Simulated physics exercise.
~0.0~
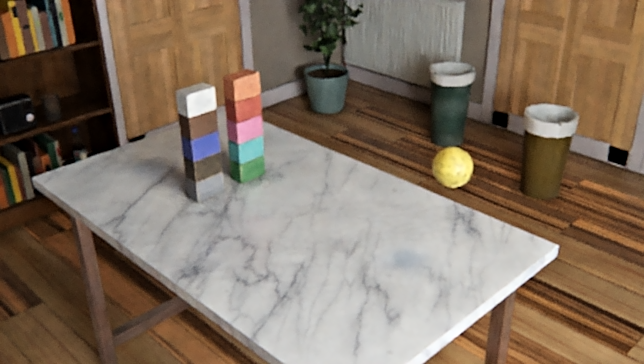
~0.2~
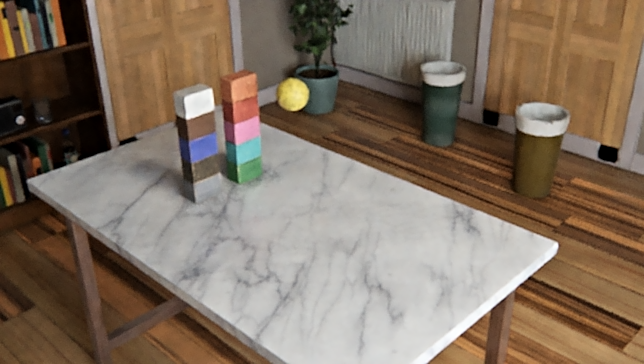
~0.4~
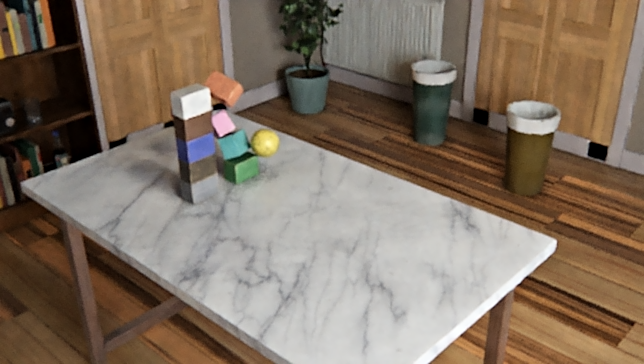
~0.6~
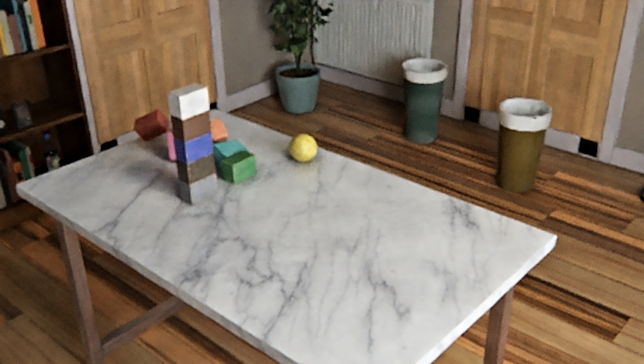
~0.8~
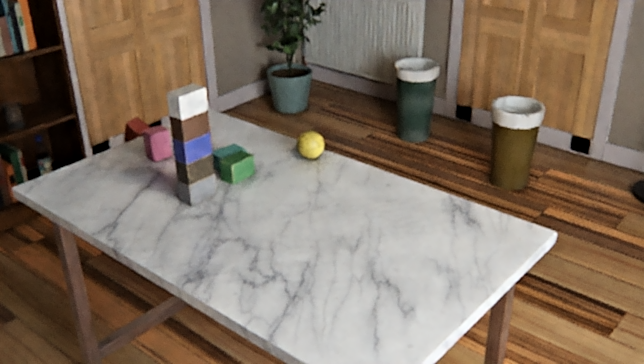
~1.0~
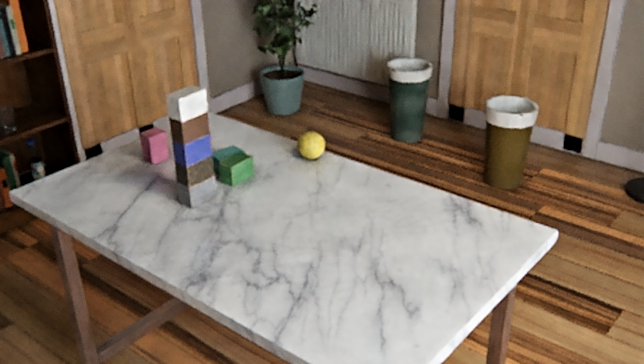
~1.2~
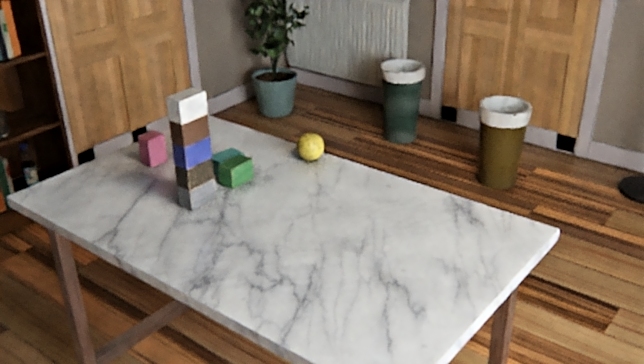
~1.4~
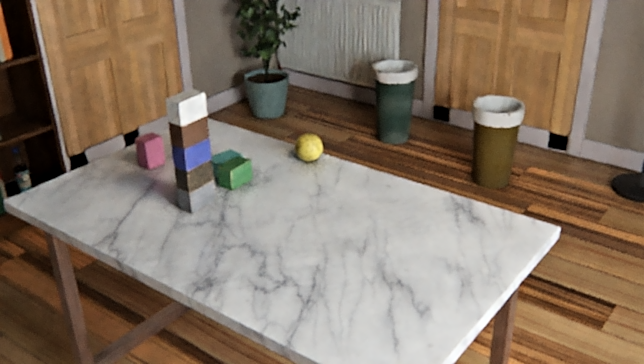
Yellow ball flying into the right-hand stack of coloured blocks on a marble table, toppling it while the neighbouring stack stays standing.
